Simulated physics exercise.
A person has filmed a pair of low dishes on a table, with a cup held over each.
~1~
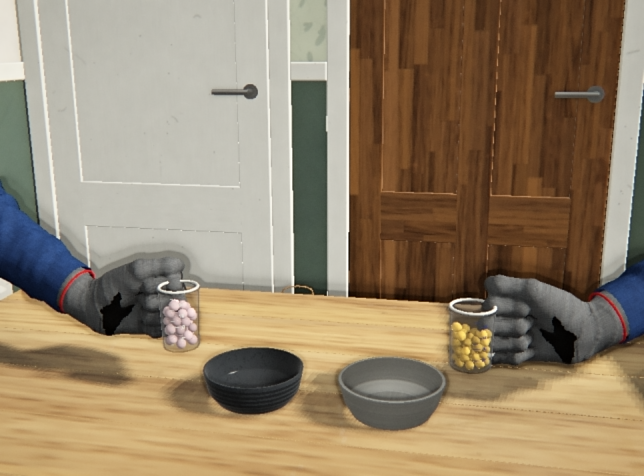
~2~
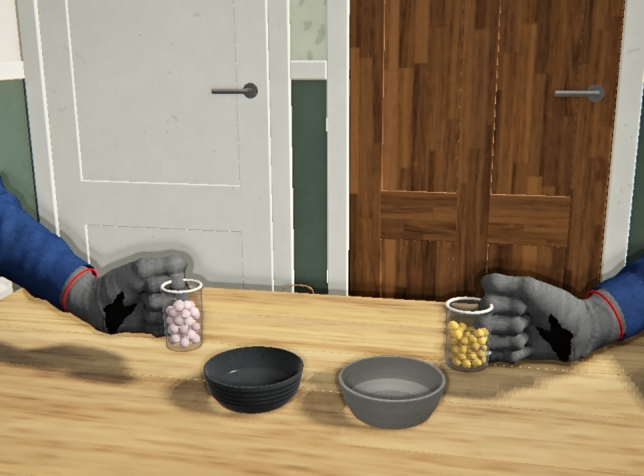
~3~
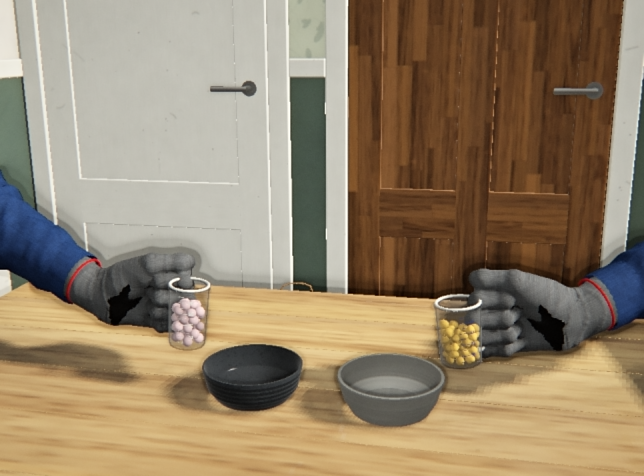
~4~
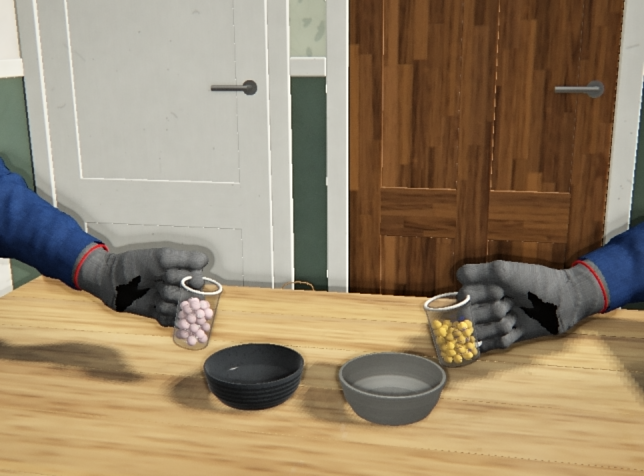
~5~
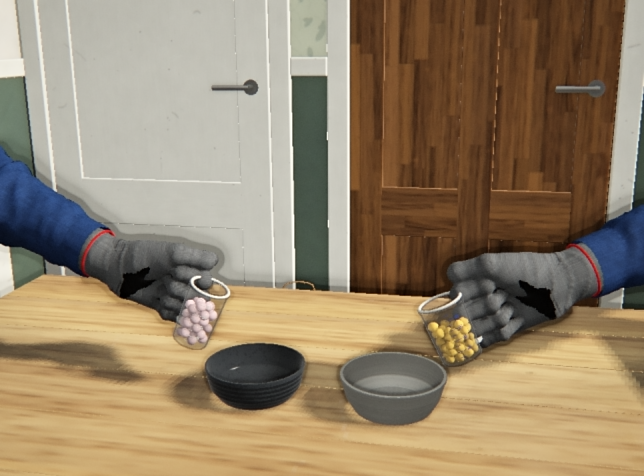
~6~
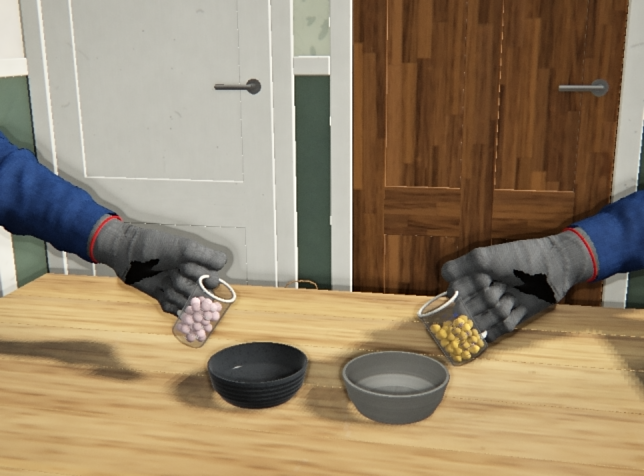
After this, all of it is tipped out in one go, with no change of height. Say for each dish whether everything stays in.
Left dish: All stay in. Right dish: All stay in.
Then, 0.52 s past the last view, left, all still in the cup; right, all still in the cup.
Then, 0.97 s past the last view, left, about two thirds still in the cup, about a quarter in the dish, a small part in the air; right, nearly all still in the cup, a stray few in the dish, a stray few in the air.
Then, 1.35 s past the last view, left, all in the dish; right, all in the dish.
Finally, left, all in the dish, none outside the dish; right, all in the dish, none outside the dish.
